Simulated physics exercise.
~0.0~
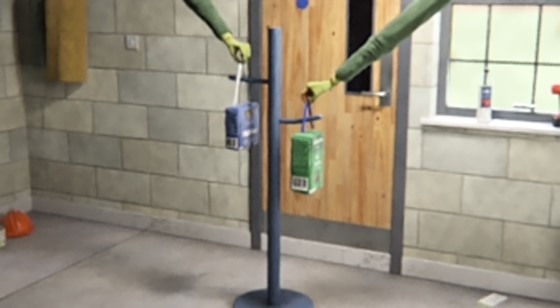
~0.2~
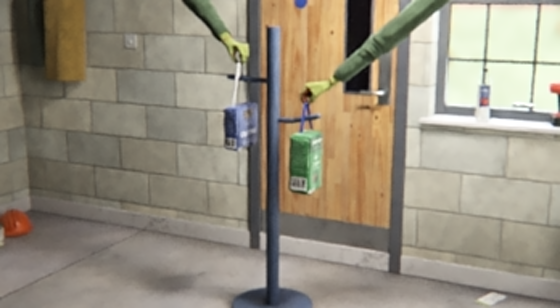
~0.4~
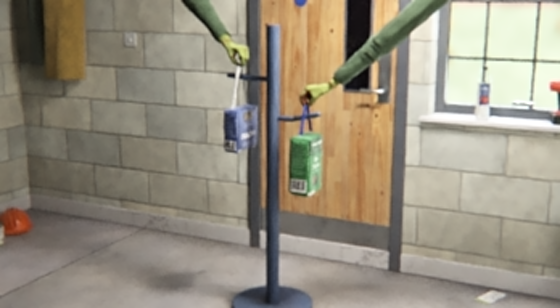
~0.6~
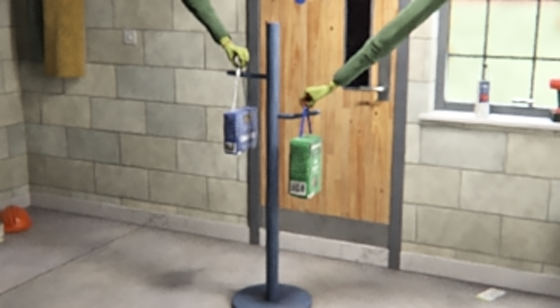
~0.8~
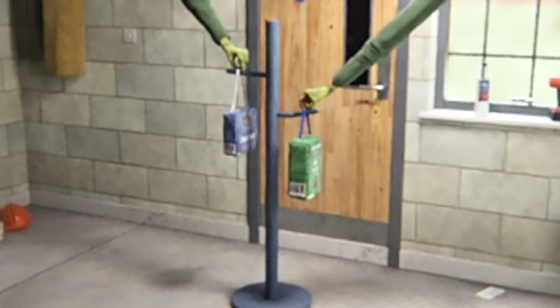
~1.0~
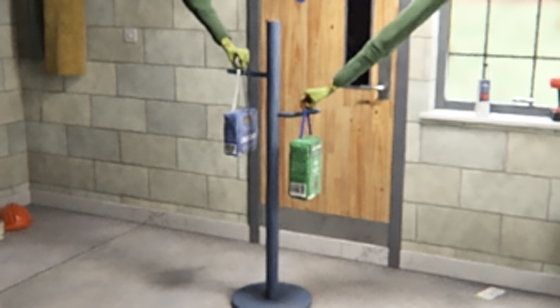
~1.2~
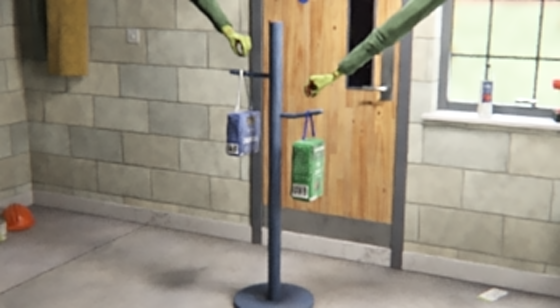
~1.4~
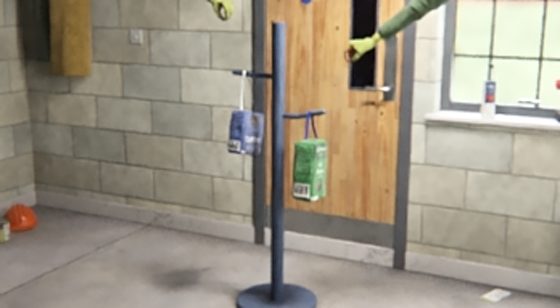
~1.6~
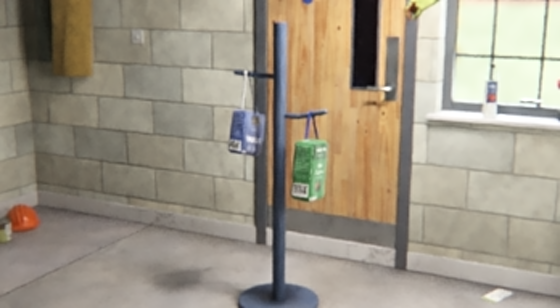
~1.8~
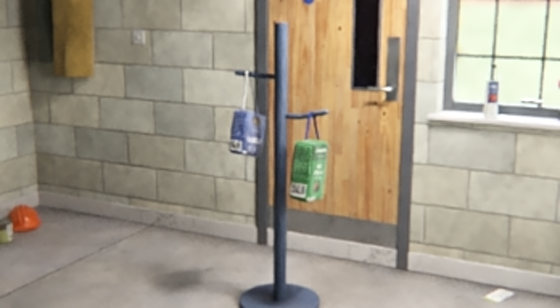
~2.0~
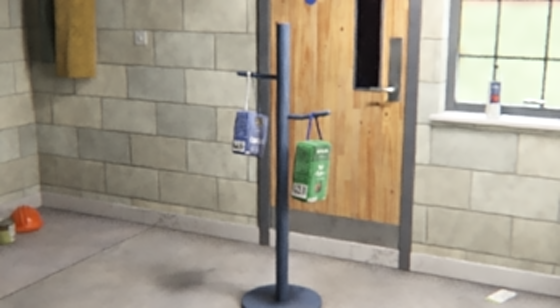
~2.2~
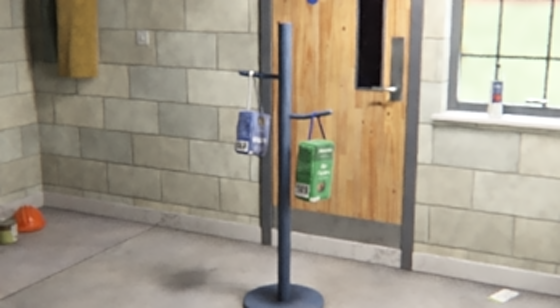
Two gloved hands hang a blue bag and a green sack on a stand, then withdraw, leaving both hanging.
